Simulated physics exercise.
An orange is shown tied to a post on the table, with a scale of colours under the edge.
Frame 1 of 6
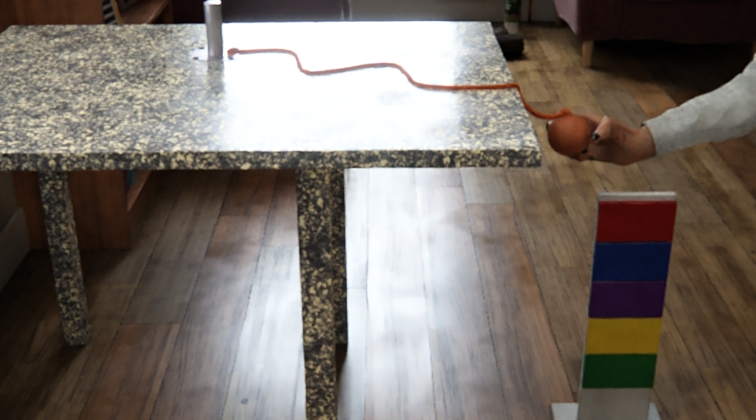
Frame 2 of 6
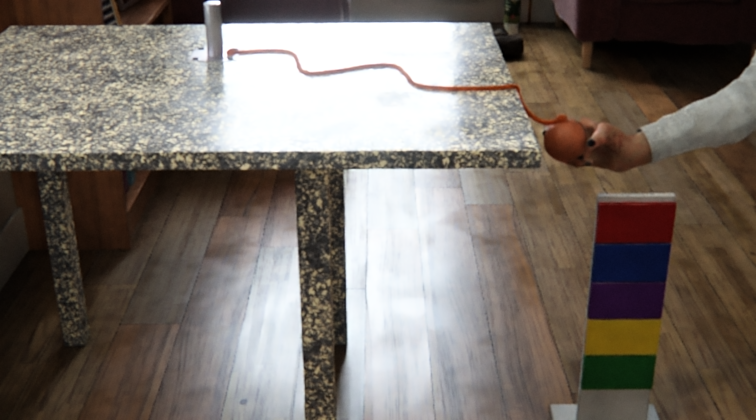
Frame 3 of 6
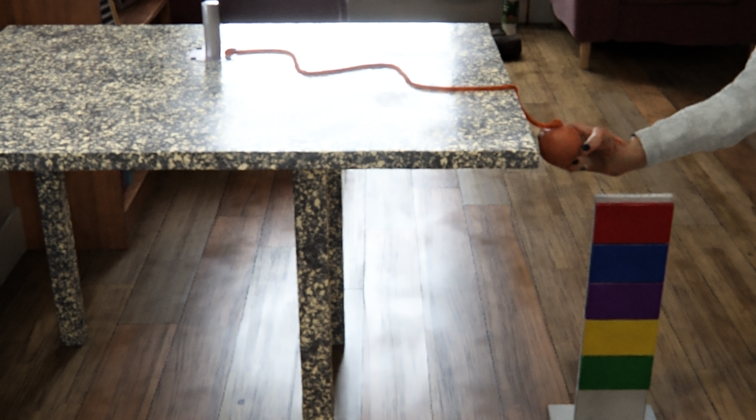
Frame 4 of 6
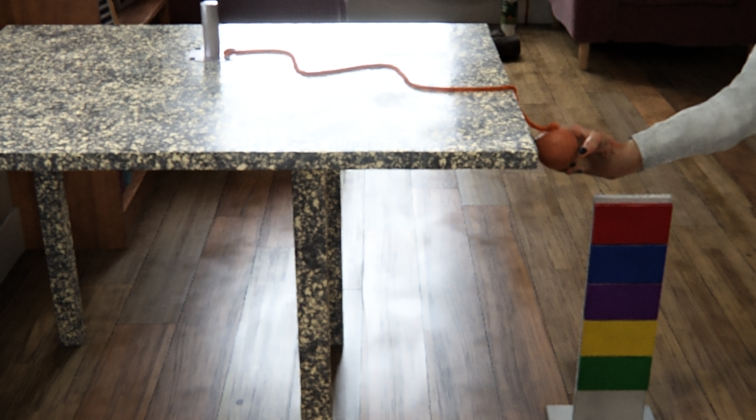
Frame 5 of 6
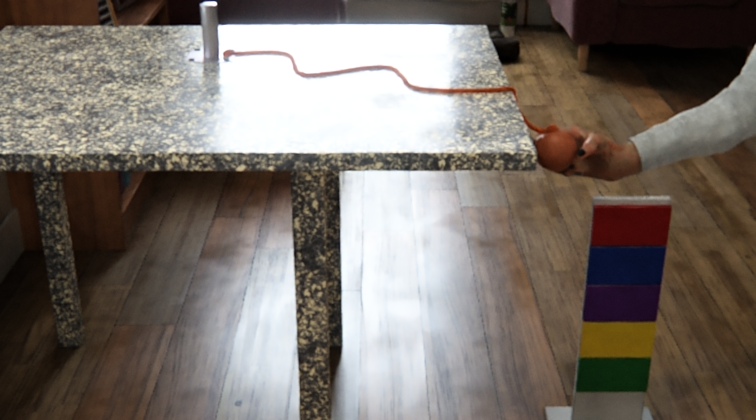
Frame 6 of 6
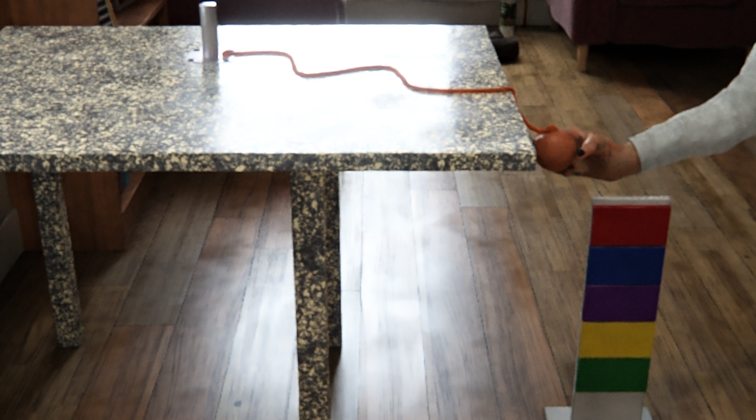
A hand holding an orange ball on a slack cord beside a speckled table's right edge, shifting very slightly down and left.
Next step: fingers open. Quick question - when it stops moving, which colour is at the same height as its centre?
I would say blue.
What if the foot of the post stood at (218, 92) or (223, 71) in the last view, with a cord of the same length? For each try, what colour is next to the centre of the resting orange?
Purple; purple.
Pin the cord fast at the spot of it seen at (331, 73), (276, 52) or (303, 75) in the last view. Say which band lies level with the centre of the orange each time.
First try red, second try blue, third try red.
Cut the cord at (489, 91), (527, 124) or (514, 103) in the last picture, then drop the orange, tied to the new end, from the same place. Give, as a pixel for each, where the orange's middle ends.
Case by case: Close to (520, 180), (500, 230) and (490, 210).
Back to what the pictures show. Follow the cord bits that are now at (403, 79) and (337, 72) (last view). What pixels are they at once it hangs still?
Near (486, 77) and (391, 69).
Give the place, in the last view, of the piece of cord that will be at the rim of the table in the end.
Close to (408, 85).
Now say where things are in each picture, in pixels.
The first picture shows orange (569, 134); red (637, 223); blue (632, 262); purple (628, 301); yellow (624, 337); green (620, 373).
The second picture shows orange (565, 140); cord through (272, 50) (300, 68) (366, 66) (411, 81) (493, 88).
The third picture shows orange (560, 145).
The fourth picture shows orange (557, 148); cord through (269, 51) (297, 68) (363, 67) (407, 81) (490, 89).
The fifth picture shows orange (556, 150).
The sixth picture shows orange (555, 150); cord through (268, 52) (295, 70) (362, 68) (406, 83) (488, 91).
A little later, orange near (458, 238); level with blue.
Next, orange near (512, 262); level with blue.
When it is over, orange near (509, 259); level with blue. Its middle rests at the blue band.
